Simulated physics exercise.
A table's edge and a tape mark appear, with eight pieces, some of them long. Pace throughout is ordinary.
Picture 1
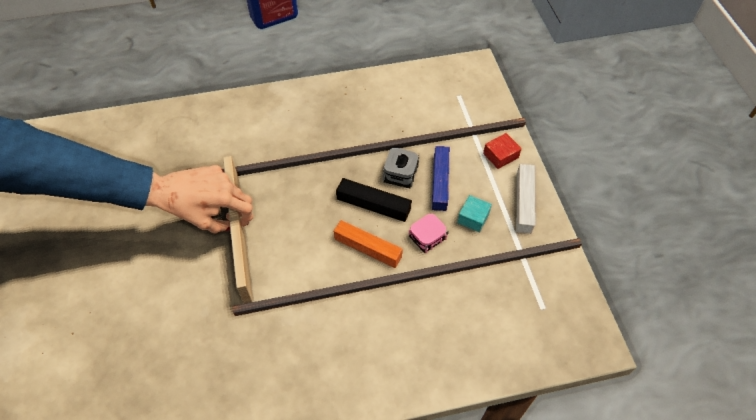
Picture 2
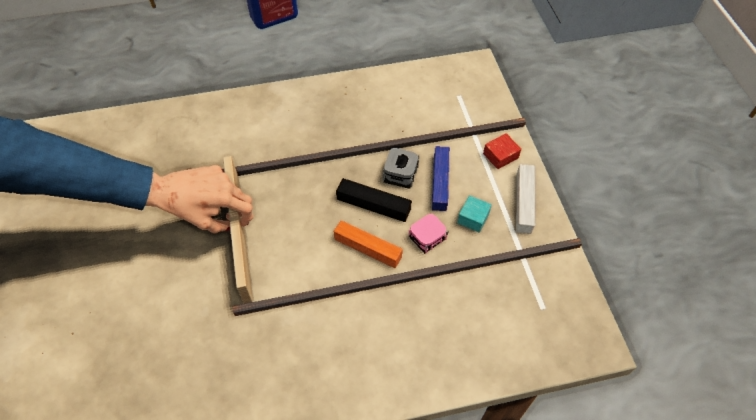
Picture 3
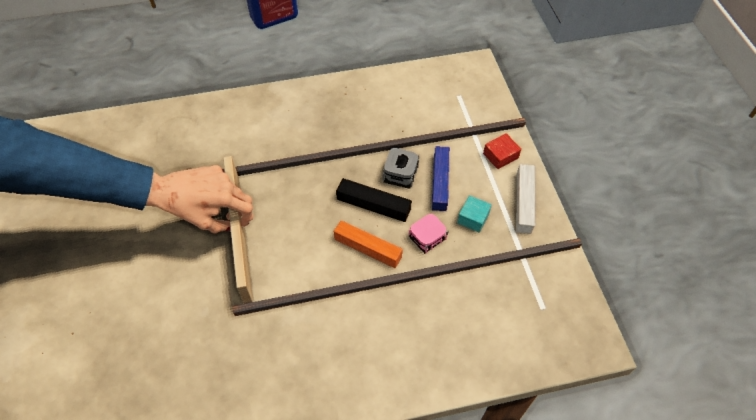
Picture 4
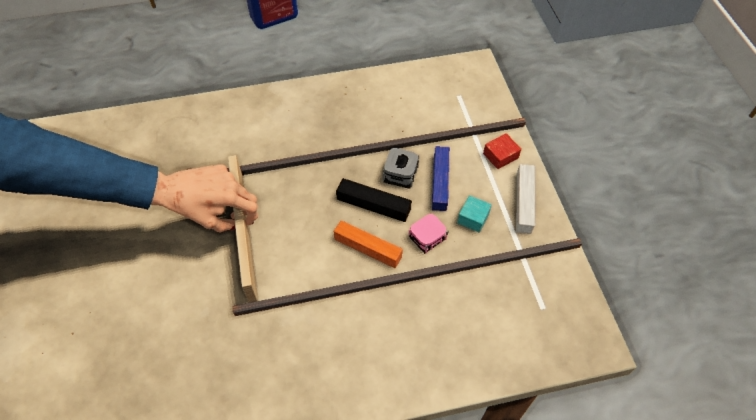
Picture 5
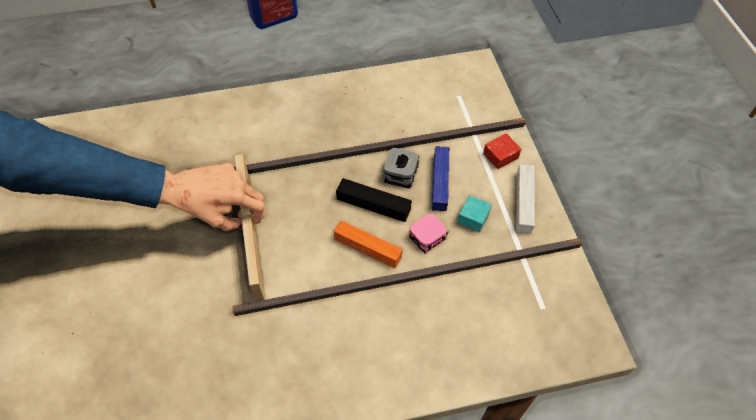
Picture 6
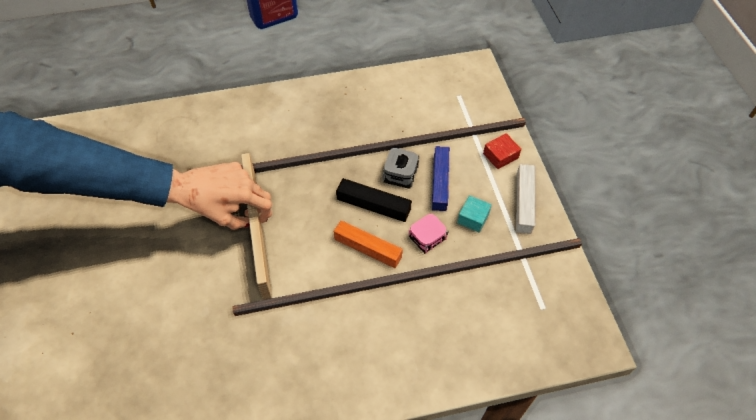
A hand in a blue sleeve grips an upright wooden board at the left of a tan table, seen from above at an angle, with grey floor beyond. Between two dark rails lie black and orange bars, a grey piece, a blue bar, pink, turquoise and red blocks, and a white bar near a white line. The hand holds still, then slides the board slightly right, touching nothing.
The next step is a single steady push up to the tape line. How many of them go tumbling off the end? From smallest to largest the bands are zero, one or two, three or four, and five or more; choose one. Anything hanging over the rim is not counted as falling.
The right band is one or two.
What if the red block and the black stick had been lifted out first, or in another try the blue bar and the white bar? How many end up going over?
Count of fallen: 1 / 0.
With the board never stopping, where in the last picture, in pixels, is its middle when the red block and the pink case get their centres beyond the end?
The middle would be close to (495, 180) and then close to (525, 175).
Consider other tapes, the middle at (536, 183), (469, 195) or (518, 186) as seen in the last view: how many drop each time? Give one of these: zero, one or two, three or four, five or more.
Falls: 5 or more; none at all; 3 or 4.
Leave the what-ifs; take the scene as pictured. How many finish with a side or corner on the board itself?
So the total is 2.
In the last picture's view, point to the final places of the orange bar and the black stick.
Close to (517, 218); the other close to (520, 186).
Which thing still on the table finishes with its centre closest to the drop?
That would be the red block.
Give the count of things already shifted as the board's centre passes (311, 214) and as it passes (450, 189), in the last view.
The first number is 0, the next one 7.
Soon after, none off yet; white bar at rest near (525, 198); red block at rest near (502, 151); turquoise block at rest near (474, 214).
At rest, the number that fall off is one or two; fallen, white bar.
